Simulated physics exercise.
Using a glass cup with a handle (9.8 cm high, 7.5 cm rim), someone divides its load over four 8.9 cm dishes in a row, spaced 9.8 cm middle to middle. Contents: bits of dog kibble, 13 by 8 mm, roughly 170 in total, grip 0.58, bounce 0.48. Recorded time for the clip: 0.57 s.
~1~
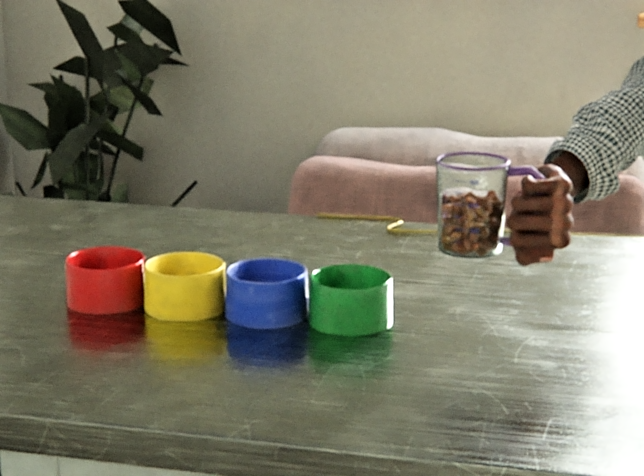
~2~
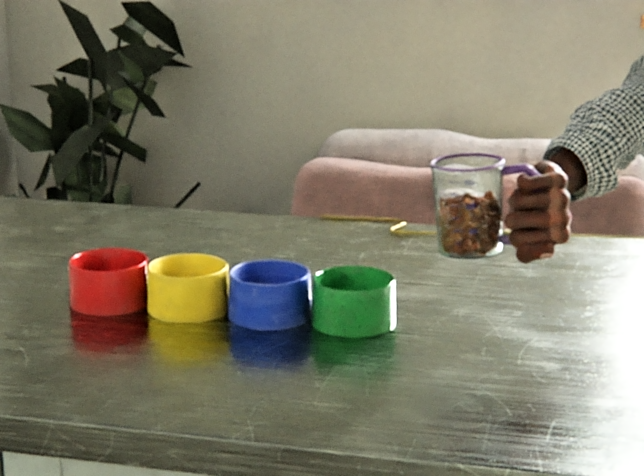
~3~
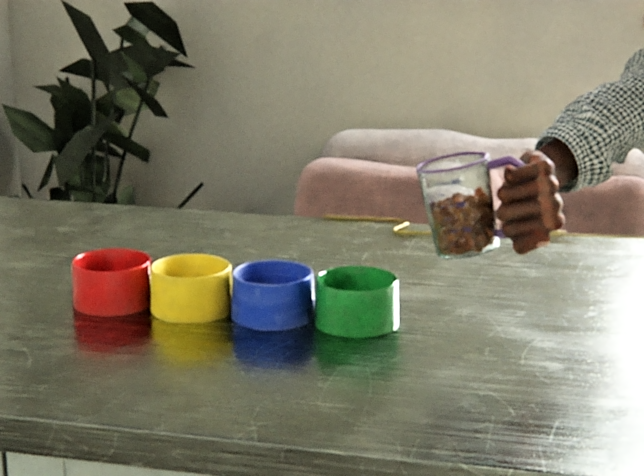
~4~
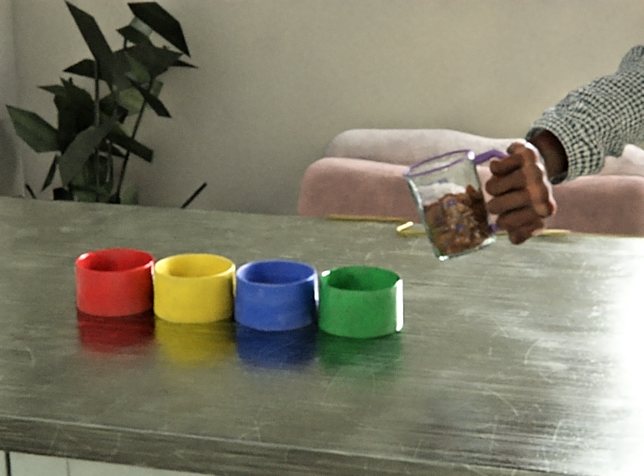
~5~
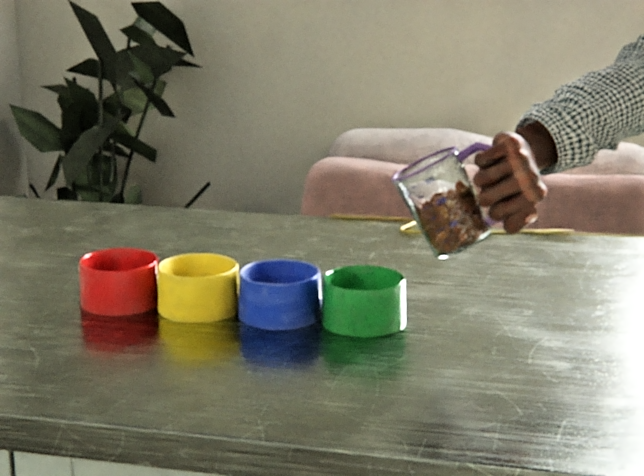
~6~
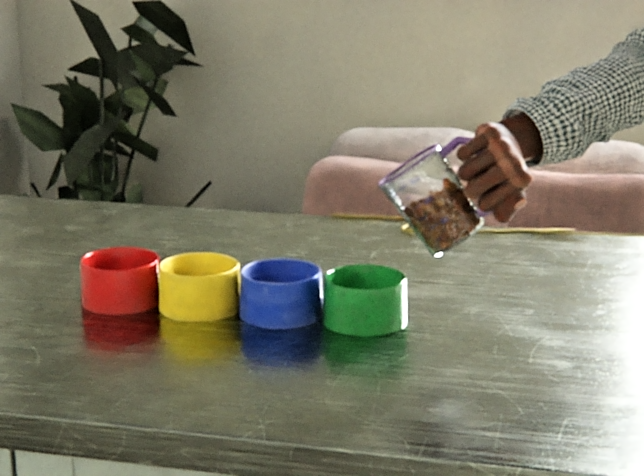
A hand tilting a clear glass cup of brown pieces leftward beside four dishes in red, yellow, blue and green on a table.
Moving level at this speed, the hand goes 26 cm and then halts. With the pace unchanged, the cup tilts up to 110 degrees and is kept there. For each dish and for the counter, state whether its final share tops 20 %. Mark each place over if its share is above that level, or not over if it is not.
Red: Not over, blue: Over, green: Not over, yellow: Over, counter: Not over.
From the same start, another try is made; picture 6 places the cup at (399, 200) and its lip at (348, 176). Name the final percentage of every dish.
Dish by dish: Red 0 per cent, blue 0 per cent, green 0 per cent, yellow 90 per cent.
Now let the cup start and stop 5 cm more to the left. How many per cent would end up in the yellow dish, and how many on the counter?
Then I'd expect yellow at 80 and the counter at 10.
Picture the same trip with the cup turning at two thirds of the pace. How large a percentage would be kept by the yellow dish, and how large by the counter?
Yellow 90; counter 0.
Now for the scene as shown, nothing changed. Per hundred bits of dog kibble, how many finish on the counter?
The answer is roughly 5 per cent.
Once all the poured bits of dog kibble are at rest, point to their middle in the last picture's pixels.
Once everything settles, the centre is around (219, 297).
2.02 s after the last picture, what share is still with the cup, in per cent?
Around 20 in a hundred.
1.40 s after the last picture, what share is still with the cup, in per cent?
My estimate is about 60 per cent.
Then, 0.84 s after the last picture, tilt 94 degrees; cup holds 100 %.
Then, 1.40 s after the last picture, tilt 110 degrees; cup holds 60 %, blue 35 %, yellow 5 %.
Then, 2.02 s after the last picture, tilt 110 degrees; cup holds 20 %, blue 35 %, yellow 40 %.
In the end, red 0 %, blue 35 %, green 0 %, yellow 55 %, counter 5 %, cup 5 %.
